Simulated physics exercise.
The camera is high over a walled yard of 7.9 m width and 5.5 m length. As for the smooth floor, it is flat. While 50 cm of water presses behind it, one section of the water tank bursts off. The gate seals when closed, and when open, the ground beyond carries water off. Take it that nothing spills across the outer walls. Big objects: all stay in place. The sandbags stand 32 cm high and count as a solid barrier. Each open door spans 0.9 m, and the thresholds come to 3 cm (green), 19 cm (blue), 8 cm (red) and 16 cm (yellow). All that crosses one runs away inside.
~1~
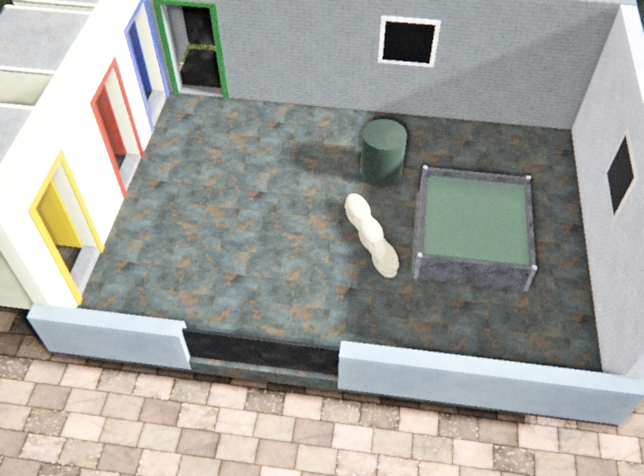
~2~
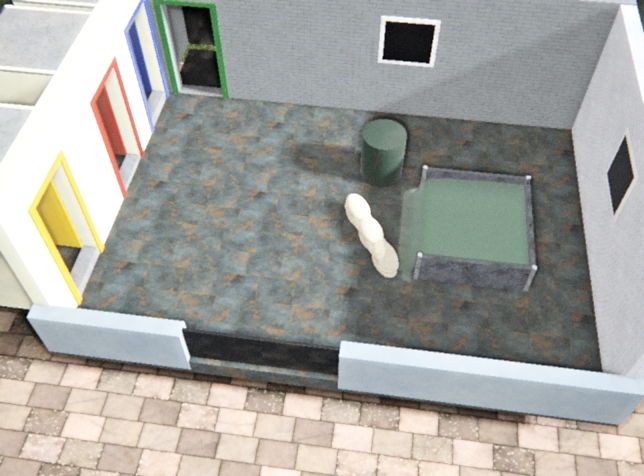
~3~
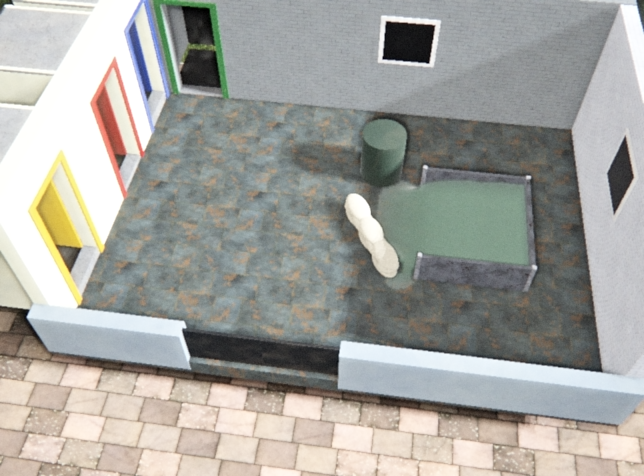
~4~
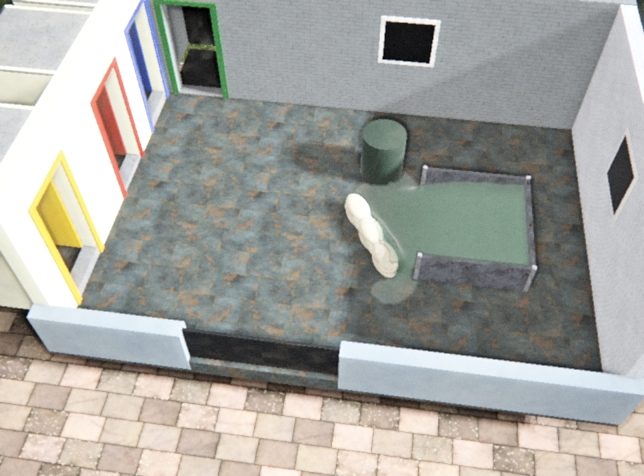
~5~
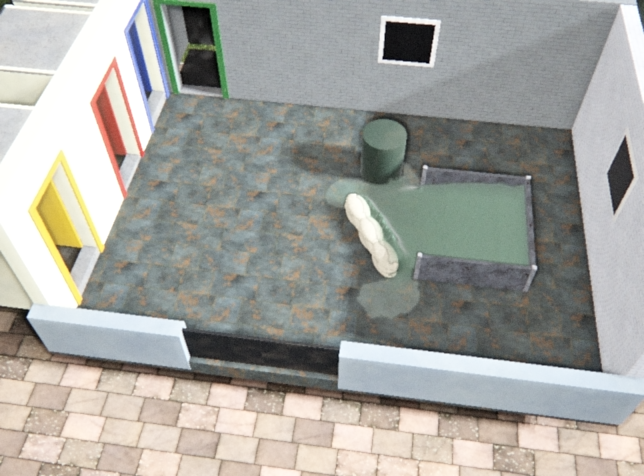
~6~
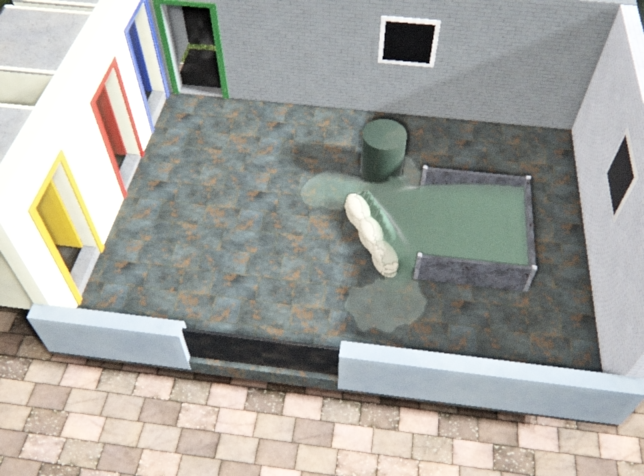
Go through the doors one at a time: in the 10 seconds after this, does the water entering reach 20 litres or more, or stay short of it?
Going through them: The green door reaches it; the blue door stays short; the red door stays short; the yellow door stays short.
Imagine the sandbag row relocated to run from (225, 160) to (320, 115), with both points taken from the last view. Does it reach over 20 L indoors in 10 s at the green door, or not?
Result at green: Limit broken.
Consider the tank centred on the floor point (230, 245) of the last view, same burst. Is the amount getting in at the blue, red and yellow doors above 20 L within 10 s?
Well, against that limit, at blue it's within bounds, at red it's too much, and at yellow it's too much.
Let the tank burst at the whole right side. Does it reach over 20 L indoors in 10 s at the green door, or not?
Then: Green short of it.
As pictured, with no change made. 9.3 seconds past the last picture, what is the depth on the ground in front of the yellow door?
Depth: Approx. 5.0 cm.
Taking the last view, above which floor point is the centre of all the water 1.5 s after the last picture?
The water's centre sits at about (397, 219).
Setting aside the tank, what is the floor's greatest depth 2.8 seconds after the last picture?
16 cm or so.
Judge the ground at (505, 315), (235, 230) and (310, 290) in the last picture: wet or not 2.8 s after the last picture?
Status of the three spots: Free of it, inundated, free of it.
Then, 0.7 s after the last picture water covers 20 % of the floor and is deepest (40 cm) near (385, 194); green door not reached, blue door not reached, red door not reached, yellow door not reached.
Then, 1.5 s after the last picture water covers 40 % of the floor and is deepest (29 cm) near (385, 194); green door not reached, blue door not reached, red door not reached, yellow door not reached.
Then, 2.8 s after the last picture water covers 55 % of the floor and is deepest (16 cm) near (399, 271); green door 8 cm at the sill, 4 L in, blue door 13 cm at the sill, 0 L in, red door 9 cm at the sill, 5 L in, yellow door not reached.
Then, 5.3 s after the last picture water covers 70 % of the floor and is deepest (15 cm) near (396, 187); green door 6 cm at the sill, 33 L in, blue door 5 cm at the sill, 0 L in, red door 5 cm at the sill, 7 L in, yellow door 3 cm at the sill, 0 L in.
Then, 9.3 s after the last picture water covers 85 % of the floor and is deepest (9 cm) near (399, 271); green door 5 cm at the sill, 45 L in, blue door 5 cm at the sill, 0 L in, red door 4 cm at the sill, 7 L in, yellow door 5 cm at the sill, 0 L in.
